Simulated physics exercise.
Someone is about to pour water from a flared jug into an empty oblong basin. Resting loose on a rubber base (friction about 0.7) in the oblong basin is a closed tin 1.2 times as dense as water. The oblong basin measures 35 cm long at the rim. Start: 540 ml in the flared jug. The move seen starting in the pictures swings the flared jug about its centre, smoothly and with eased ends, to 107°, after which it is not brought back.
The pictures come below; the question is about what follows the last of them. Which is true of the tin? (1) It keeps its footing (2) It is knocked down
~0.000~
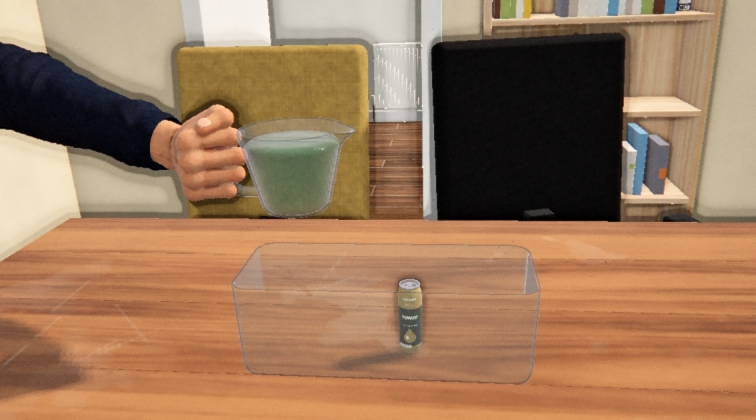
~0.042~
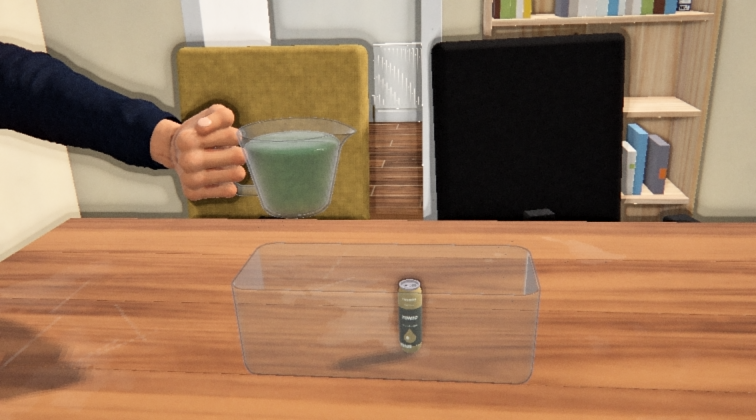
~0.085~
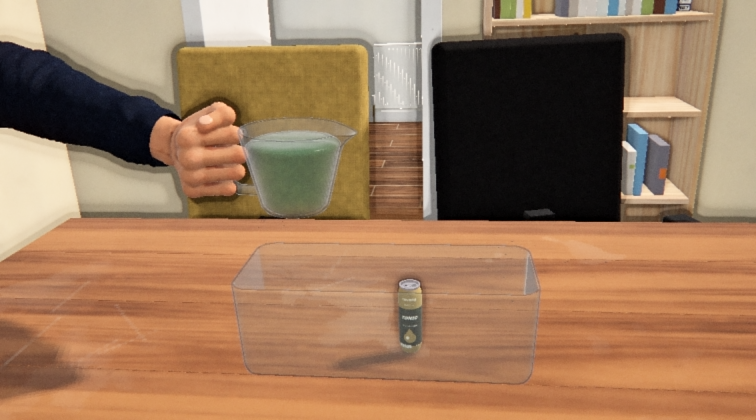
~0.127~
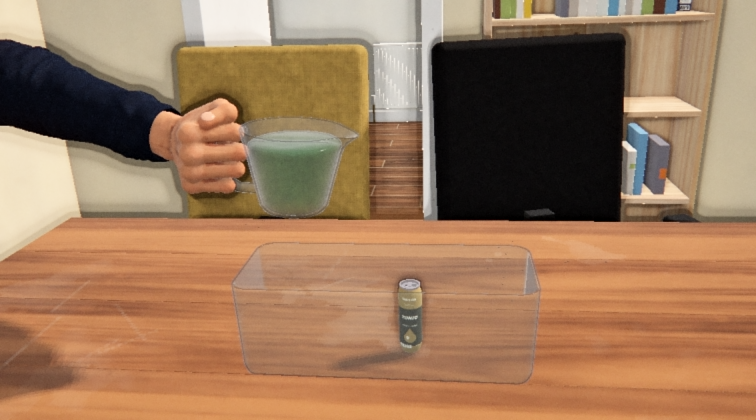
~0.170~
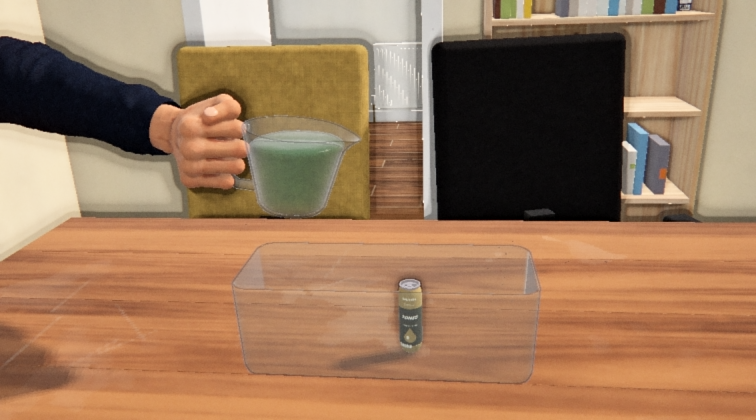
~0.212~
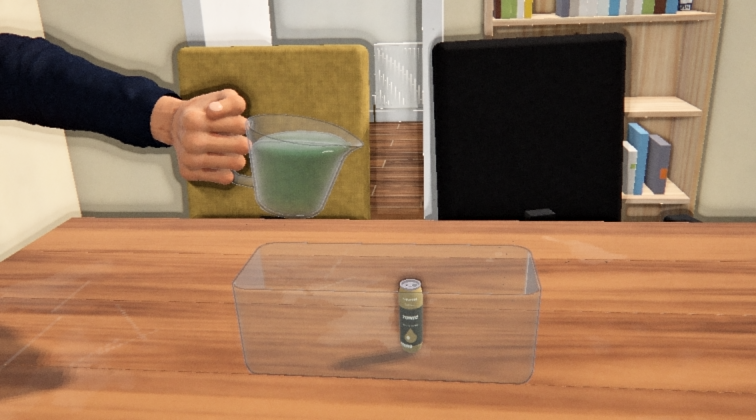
It is knocked down (2).
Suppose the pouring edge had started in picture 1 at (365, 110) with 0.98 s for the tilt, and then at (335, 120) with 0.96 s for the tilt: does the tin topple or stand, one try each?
Trial 1 - tin tips; trial 2 - tin tips.
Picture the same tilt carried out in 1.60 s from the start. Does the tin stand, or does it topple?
Outcome - the tin ends up overturned.
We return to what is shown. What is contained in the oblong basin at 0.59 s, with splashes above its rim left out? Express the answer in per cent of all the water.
Near 16 in a hundred.
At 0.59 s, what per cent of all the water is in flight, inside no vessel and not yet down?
It comes to roughly 26 per cent.
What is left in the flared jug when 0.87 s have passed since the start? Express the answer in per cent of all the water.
Close to 6 percent of the whole amount.
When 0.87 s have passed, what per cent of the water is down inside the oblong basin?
My estimate is about 86 percent.
After 0.59 s the tilt is 71° and 59 per cent is still to pour; the tin stands where it began.
After 0.87 s the tilt is 104° and 6 per cent is still to pour; the tin stands 2 cm from where it began.
After 1.16 s the tilt is 107° and 0 per cent is still to pour; the tin lies on its side.
After 1.47 s the tilt is 107° and 0 per cent is still to pour; the tin lies on its side.
In the end the tin lies on its side.
